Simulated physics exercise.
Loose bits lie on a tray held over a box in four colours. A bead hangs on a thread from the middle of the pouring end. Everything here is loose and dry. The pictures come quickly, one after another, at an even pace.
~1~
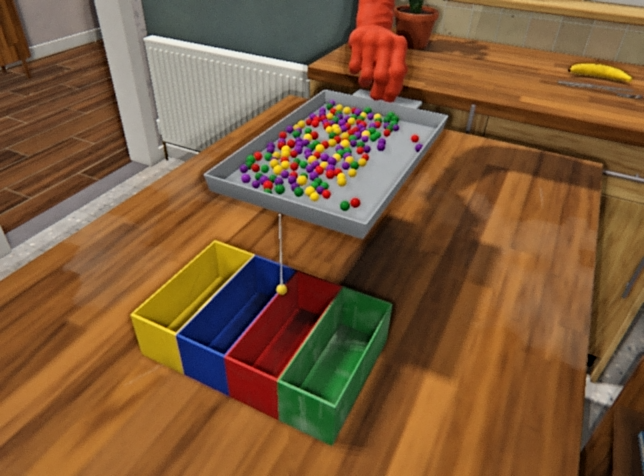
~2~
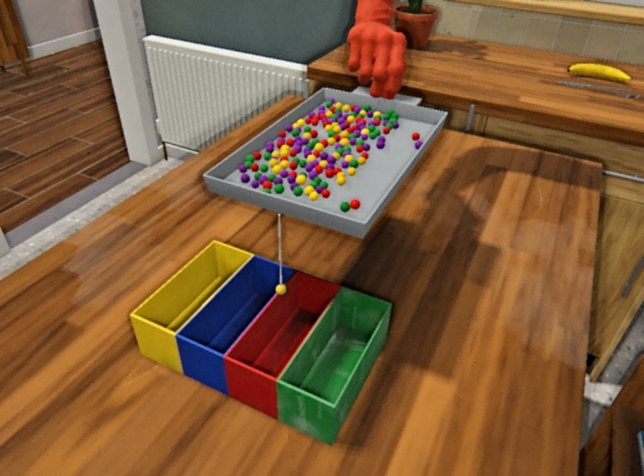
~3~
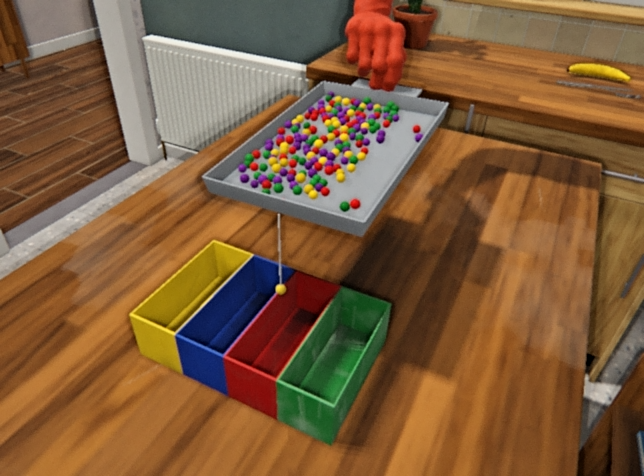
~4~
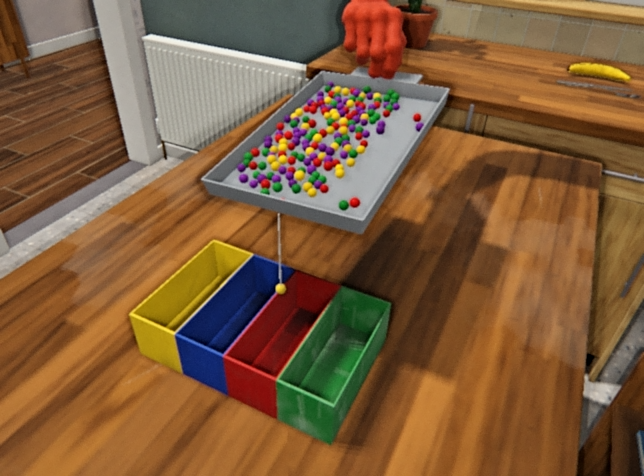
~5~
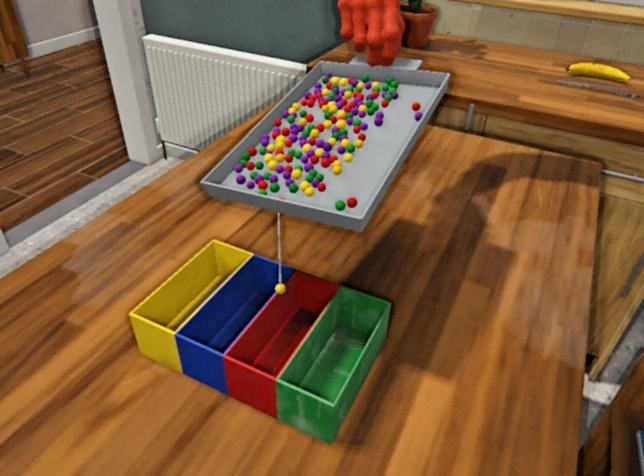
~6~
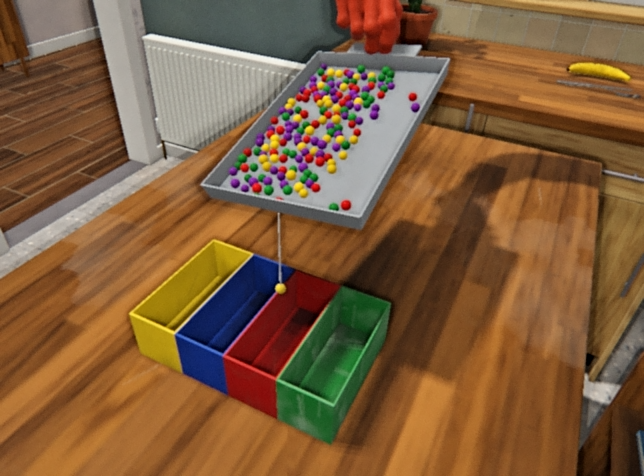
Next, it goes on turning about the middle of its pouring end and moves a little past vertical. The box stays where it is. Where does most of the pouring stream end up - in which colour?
In the yellow one.
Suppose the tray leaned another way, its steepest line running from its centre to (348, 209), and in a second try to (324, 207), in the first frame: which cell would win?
Well, with the first heading it's the cell in green, and with the second it's the green one.
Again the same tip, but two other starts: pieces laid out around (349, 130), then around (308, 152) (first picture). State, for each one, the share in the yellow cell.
Roughly 60 per cent, then roughly 70 per cent.
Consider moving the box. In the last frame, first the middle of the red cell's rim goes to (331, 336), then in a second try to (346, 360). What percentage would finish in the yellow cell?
Some 40 percent in the first case, 10 percent in the second.
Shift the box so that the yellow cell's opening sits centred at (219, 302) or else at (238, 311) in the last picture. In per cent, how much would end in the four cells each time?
In turn about 60 and about 20 percent.
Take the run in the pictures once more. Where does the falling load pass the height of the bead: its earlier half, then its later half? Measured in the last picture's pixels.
(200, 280) for the early half, (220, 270) for the late half.
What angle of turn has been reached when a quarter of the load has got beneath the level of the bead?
My estimate is some 80 degrees.
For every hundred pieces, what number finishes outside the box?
0 per cent.
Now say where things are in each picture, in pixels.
In the first frame, corners of the pouring end (208, 174) and (364, 221), level; middle of the load (325, 145), round plastic beads; bead on its thread (282, 290); yellow cell (158, 341); blue cell (203, 362); red cell (252, 385); green cell (306, 410).
In the second frame, corners of the pouring end (208, 174) and (363, 221), level; middle of the load (325, 144).
In the third frame, corners of the pouring end (207, 176) and (362, 219), tipped barely, lowest at the left corner; middle of the load (324, 140).
In the fourth frame, corners of the pouring end (206, 178) and (361, 217), tipped a little, lowest at the left corner; middle of the load (323, 133).
In the fifth frame, corners of the pouring end (205, 181) and (360, 216), tipped a little, lowest at the left corner; middle of the load (321, 128).
In the sixth frame, corners of the pouring end (205, 183) and (358, 214), tipped clearly, lowest at the left corner; middle of the load (315, 125), almost all on the move; yellow cell (156, 340); blue cell (202, 361); red cell (251, 384); green cell (305, 409).
Just after the last frame, tray tipped steeply; almost all on the tray; just a few in the yellow cell; just a few falling or outside the box.
A moment on, tray tipped right over; about a tenth on the tray; roughly half in the yellow cell; roughly a quarter in the blue cell; just a few in the red cell; about a tenth falling or outside the box.
Further on, tray tipped past a quarter turn; roughly two thirds in the yellow cell; roughly a quarter in the blue cell; just a few in the red cell; about a tenth falling or outside the box.
When it is over, tray tipped past a quarter turn; roughly two thirds in the yellow cell; roughly a quarter in the blue cell; just a few in the red cell; not one in the green cell; about a tenth outside the box.
